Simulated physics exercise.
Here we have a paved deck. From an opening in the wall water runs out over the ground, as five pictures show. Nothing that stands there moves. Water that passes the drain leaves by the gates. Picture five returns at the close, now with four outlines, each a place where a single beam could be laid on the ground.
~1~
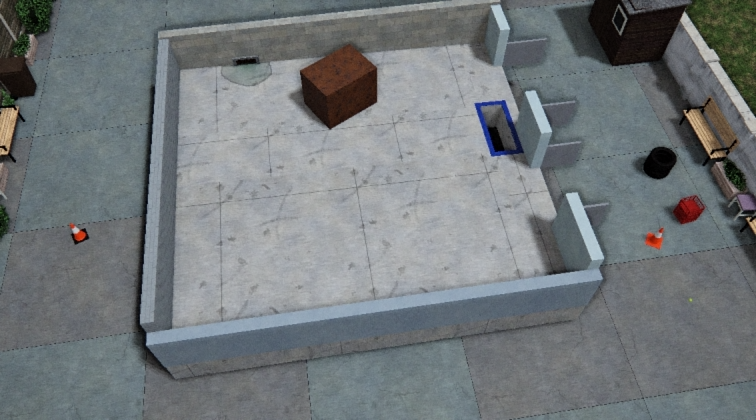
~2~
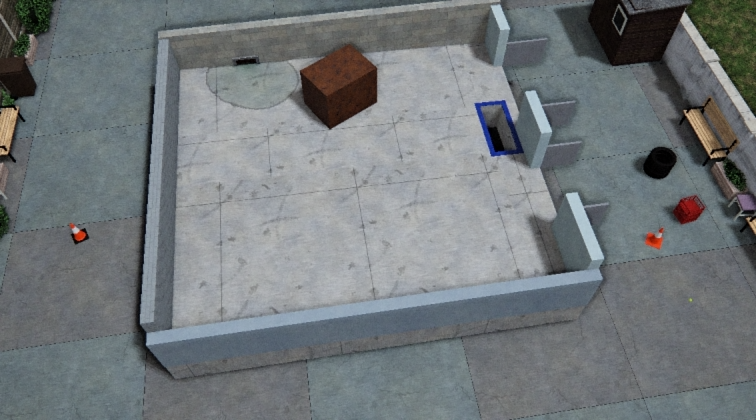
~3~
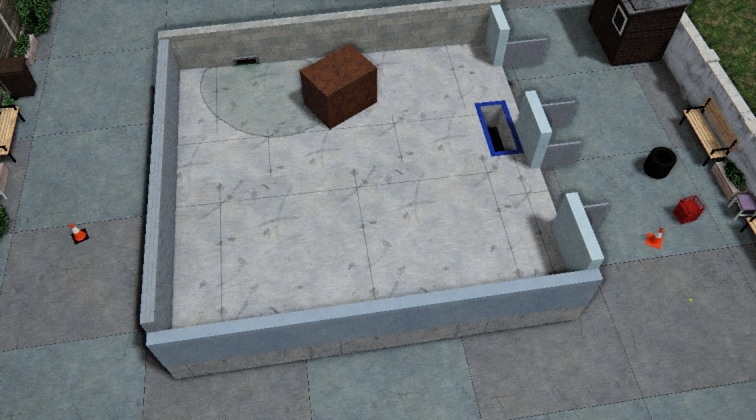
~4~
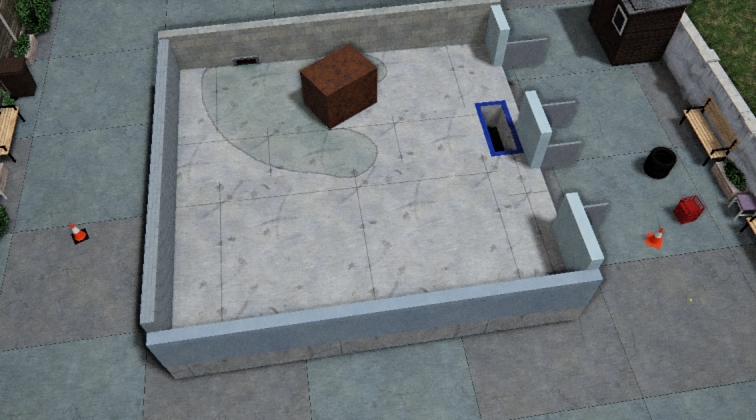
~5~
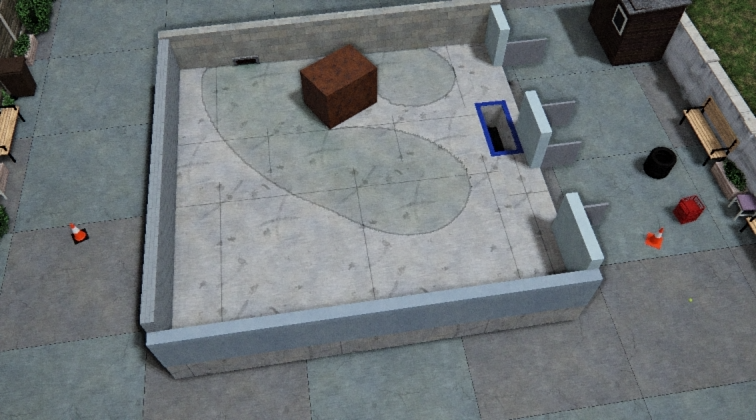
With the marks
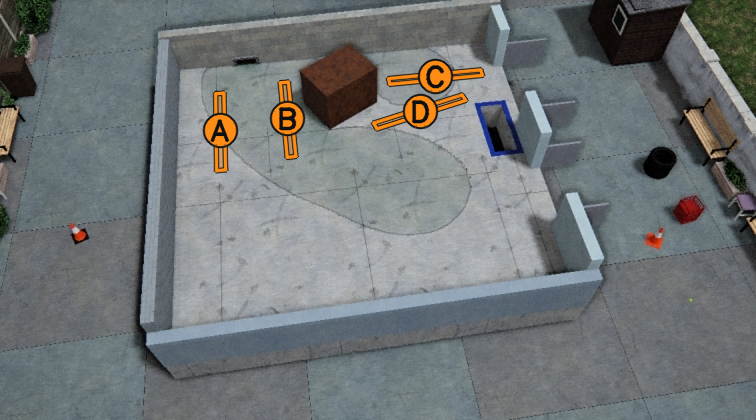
Walled paved deck with a brown block, shallow water spreading from the upper left corner, passing around the block across the floor.
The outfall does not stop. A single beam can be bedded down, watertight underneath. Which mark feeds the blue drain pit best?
Use spot A.
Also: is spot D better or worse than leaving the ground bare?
Spot D is worse.
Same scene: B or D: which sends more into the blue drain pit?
The answer is B.
In orange, A from (221, 170) to (219, 93); B from (291, 156) to (284, 82); C from (389, 81) to (481, 72); D from (375, 125) to (463, 97).
Choosing A, about 15 % of the stream goes into the blue drain pit, about 80 % out by the gates.
Choosing B, about 11 % of the stream goes into the blue drain pit, about 86 % out by the gates.
Choosing C, about 6 % of the stream goes into the blue drain pit, about 91 % out by the gates.
Choosing D, about 7 % of the stream goes into the blue drain pit, about 91 % out by the gates.
